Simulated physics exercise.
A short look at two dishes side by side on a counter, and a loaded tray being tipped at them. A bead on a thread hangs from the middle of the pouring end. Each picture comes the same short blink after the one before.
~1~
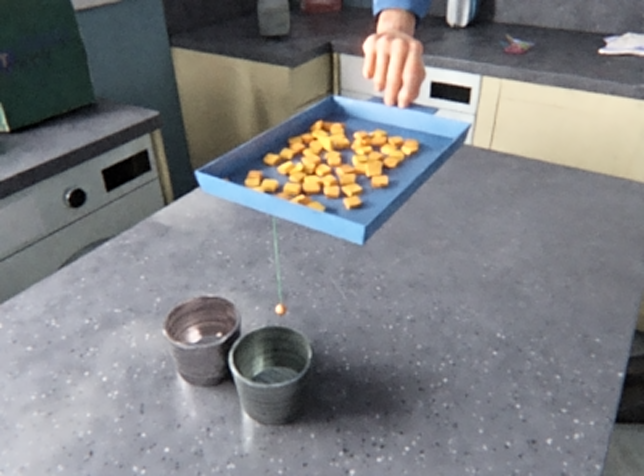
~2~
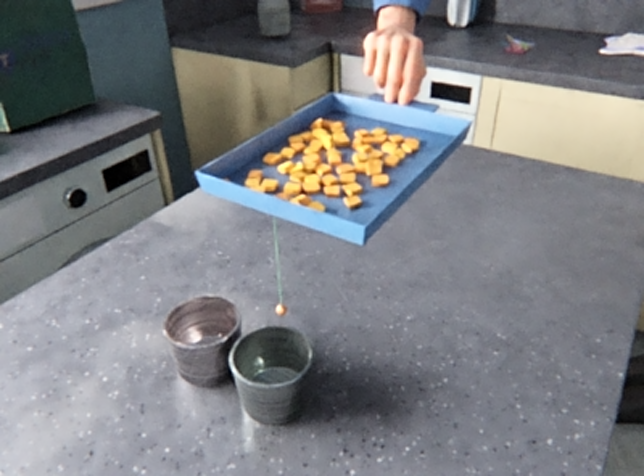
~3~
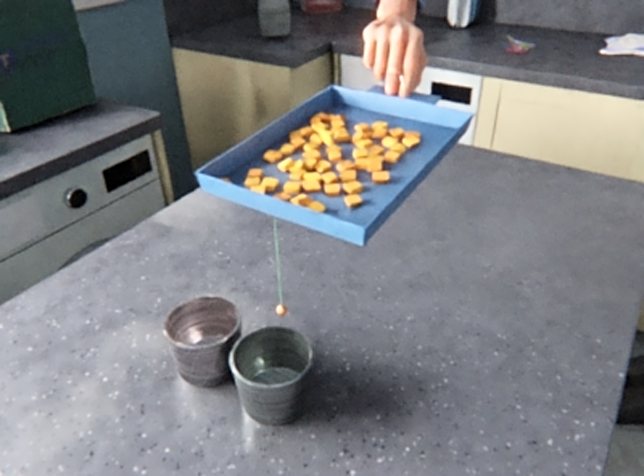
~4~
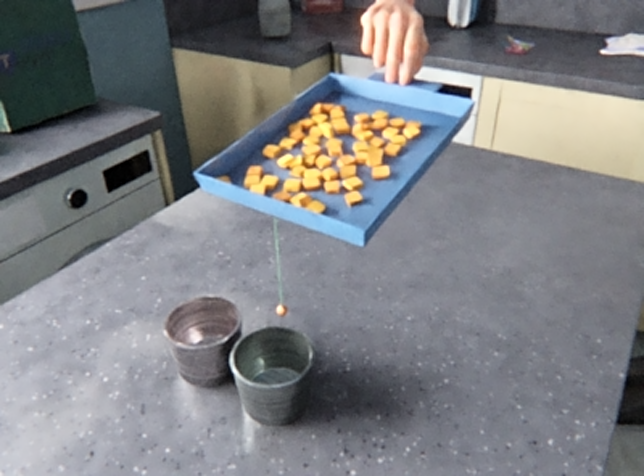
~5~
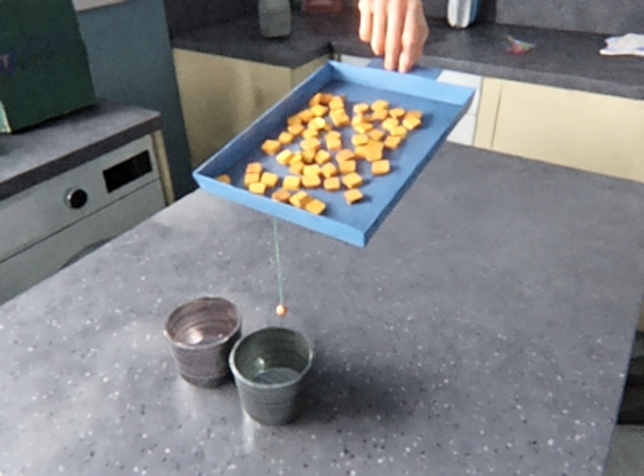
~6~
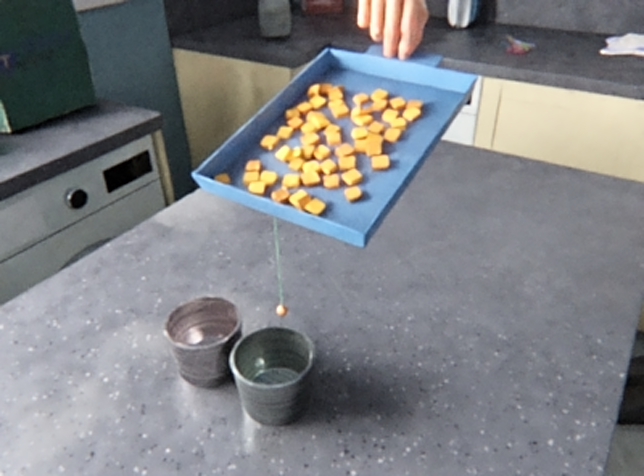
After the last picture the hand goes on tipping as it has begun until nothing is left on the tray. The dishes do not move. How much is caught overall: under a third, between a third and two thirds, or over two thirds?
In the dishes lies between a third and two thirds of it.
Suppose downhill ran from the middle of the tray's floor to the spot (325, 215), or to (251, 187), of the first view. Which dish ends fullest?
In turn: The right-hand dish; the dish on the left.
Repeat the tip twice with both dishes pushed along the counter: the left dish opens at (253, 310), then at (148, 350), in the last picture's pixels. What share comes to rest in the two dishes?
Near 10 % and 10 %.
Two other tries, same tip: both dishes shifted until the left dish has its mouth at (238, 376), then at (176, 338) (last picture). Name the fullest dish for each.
At the first place the dish on the left, at the second the right one.
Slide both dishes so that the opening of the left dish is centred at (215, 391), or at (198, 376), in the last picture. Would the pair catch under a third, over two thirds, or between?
The first try: Under a third. The second: Less than a third.
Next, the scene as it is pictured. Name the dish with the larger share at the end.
Fuller: The right-hand dish.
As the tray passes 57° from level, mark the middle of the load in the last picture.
At about (295, 176).
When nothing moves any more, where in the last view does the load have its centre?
At about (277, 401).
Soon, tray tipped steeply; all on the tray.
A while on, tray tipped right over; nearly all on the tray; a stray few in the right dish; a stray few outside both.
Towards the end, tray tipped past a quarter turn; about half in the right dish; a small part in the left dish; about half outside both; a stray few in the air.
Finally, tray tipped past a quarter turn; about half in the right dish; a small part in the left dish; about half outside both; a stray few in the air.
